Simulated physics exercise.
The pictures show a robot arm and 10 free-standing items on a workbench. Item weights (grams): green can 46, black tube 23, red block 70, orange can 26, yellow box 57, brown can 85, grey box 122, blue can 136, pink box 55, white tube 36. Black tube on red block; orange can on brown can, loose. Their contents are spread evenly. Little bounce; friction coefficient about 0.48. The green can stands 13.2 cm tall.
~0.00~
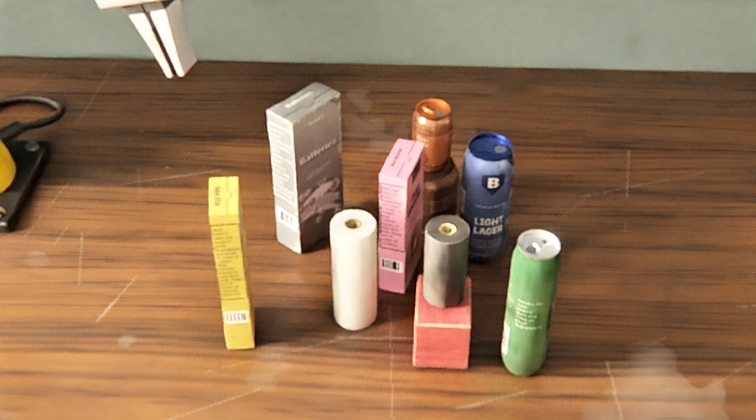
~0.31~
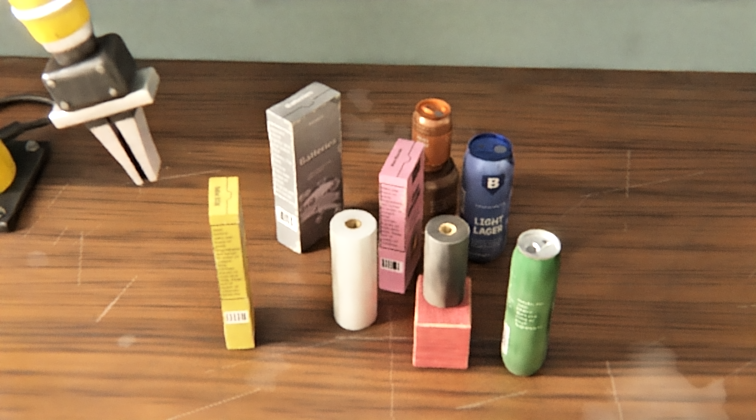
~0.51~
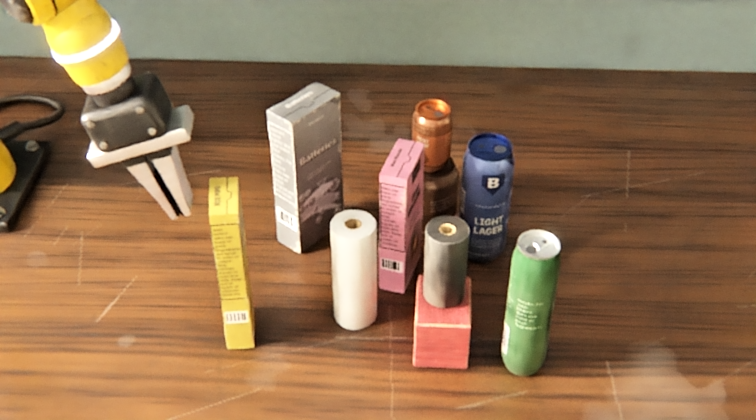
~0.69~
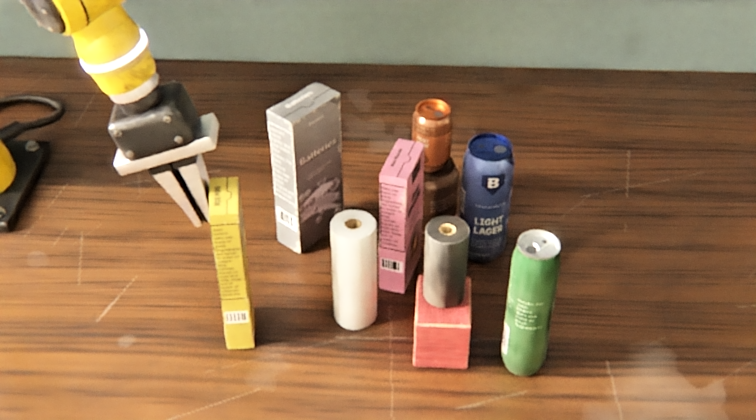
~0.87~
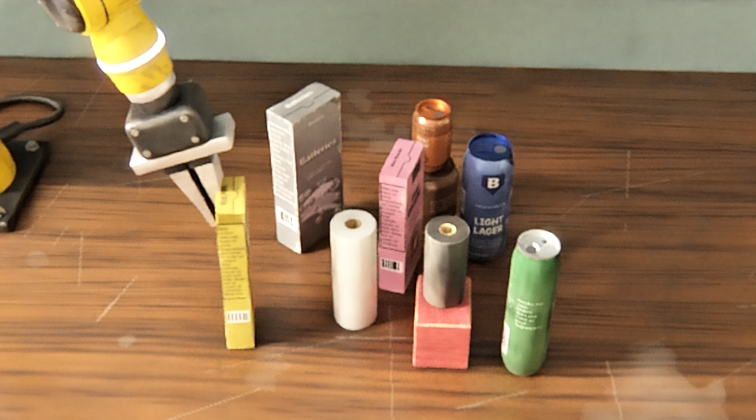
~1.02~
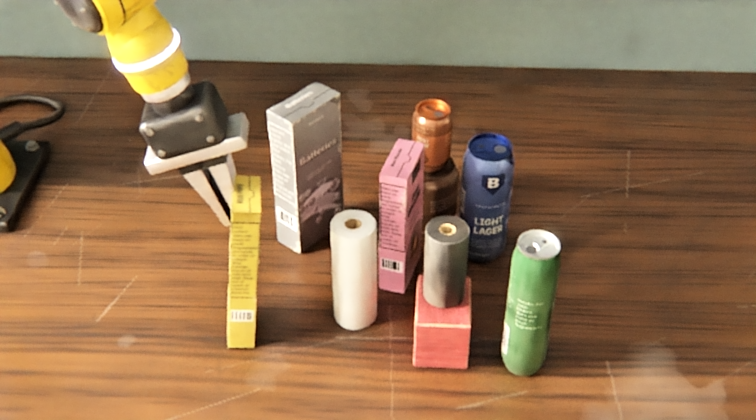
Yellow robot arm lowering its gripper beside a yellow box and nudging it into a slight rightward lean among cans and tubes.
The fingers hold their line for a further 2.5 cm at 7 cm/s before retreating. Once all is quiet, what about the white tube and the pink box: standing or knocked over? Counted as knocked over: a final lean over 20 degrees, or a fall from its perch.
White tube: Fallen; pink box: On its feet.
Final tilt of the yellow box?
It settles near 50° away from upright.
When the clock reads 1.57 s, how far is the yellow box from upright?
Roughly 40 degrees from upright.
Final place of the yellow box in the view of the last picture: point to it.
Resting centre: About (319, 277).
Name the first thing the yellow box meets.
First hit: The white tube.
By 1.27 s, tilt yellow box 17°.
By 1.57 s, white tube and yellow box touch at 1.38 s; tilt yellow box 42°, white tube 19°.
By 2.02 s, black tube and white tube touch at 1.62 s; red block and white tube touch at 1.64 s; tilt yellow box 53°, white tube 37°.
In the end yellow box and white tube are over (lying or leaning past 20°); 8 still stand.
